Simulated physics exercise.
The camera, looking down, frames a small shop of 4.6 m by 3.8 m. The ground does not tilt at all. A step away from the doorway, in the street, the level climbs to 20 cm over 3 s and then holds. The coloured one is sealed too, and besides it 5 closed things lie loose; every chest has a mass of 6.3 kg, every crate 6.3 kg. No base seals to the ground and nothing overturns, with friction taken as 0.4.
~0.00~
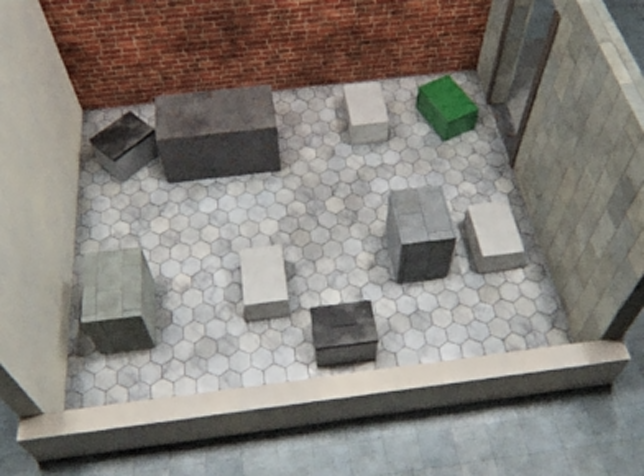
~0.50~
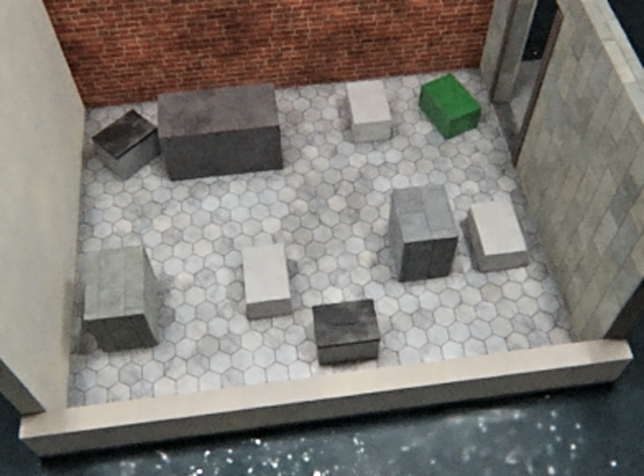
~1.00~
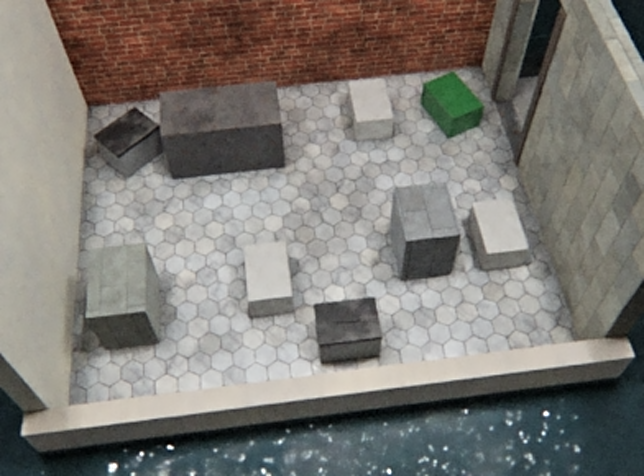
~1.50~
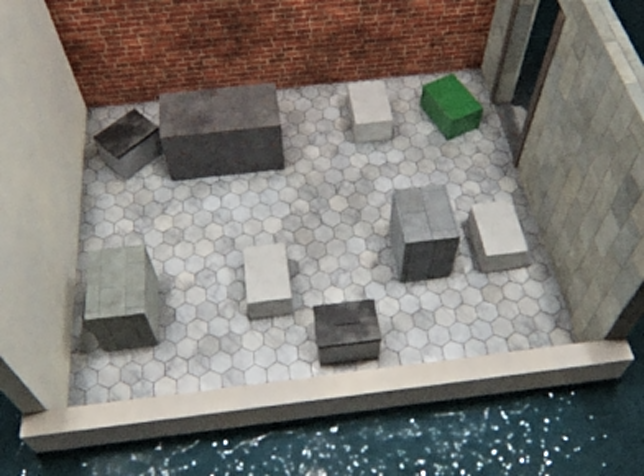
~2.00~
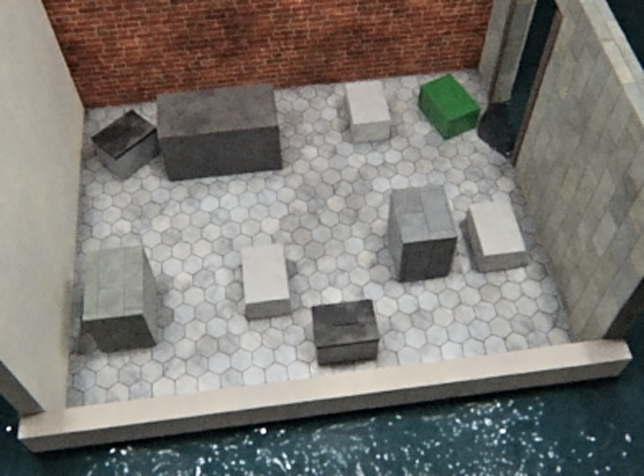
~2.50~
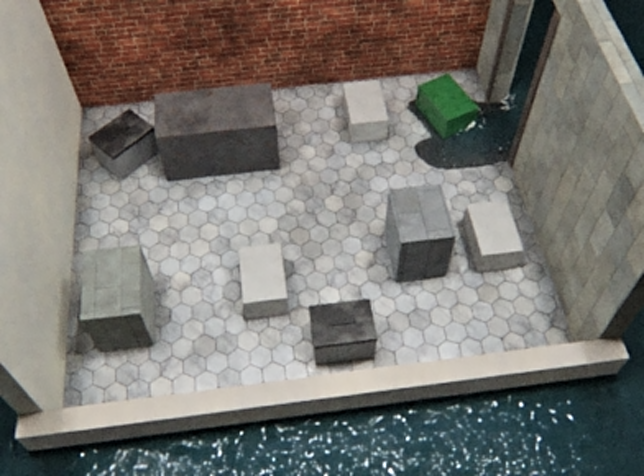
In a small shop, water rises outside and spreads through the doorway around the green crate.
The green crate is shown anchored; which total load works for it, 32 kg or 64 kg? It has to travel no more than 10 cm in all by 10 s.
The answer is only the heavy one.
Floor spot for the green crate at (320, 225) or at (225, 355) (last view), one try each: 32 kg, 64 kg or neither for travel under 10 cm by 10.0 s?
Taking them in turn, the lighter mass keeps it, and the lighter mass keeps it.
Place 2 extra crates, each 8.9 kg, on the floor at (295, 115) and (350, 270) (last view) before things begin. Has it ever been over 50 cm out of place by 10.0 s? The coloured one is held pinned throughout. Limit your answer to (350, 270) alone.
As it turns out, it moves not that far.
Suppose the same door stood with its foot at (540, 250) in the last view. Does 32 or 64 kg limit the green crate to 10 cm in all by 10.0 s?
Moved there, the light choice works.
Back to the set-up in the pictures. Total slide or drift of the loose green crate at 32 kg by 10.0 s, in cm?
Around 100 cm in total.
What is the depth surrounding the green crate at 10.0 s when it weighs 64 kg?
Close to 8 cm deep.
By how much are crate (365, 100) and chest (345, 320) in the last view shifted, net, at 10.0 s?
Respectively 250 and 40 cm.
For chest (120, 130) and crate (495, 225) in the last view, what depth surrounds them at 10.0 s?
Depths: Near 6 cm, then near 6 cm.
After 3.5 s the green crate would be 6 cm from its start with 32 kg and 0 cm from its start with 64 kg; 7 cm of water round it then.
After 4.5 s the green crate would be 44 cm from its start with 32 kg and 0 cm from its start with 64 kg; 7 cm of water round it then.
After 7.0 s the green crate would be 73 cm from its start with 32 kg and 0 cm from its start with 64 kg; 8 cm of water round it then.
After 10.0 s the green crate would be 91 cm from its start with 32 kg and 0 cm from its start with 64 kg; 8 cm of water round it then.
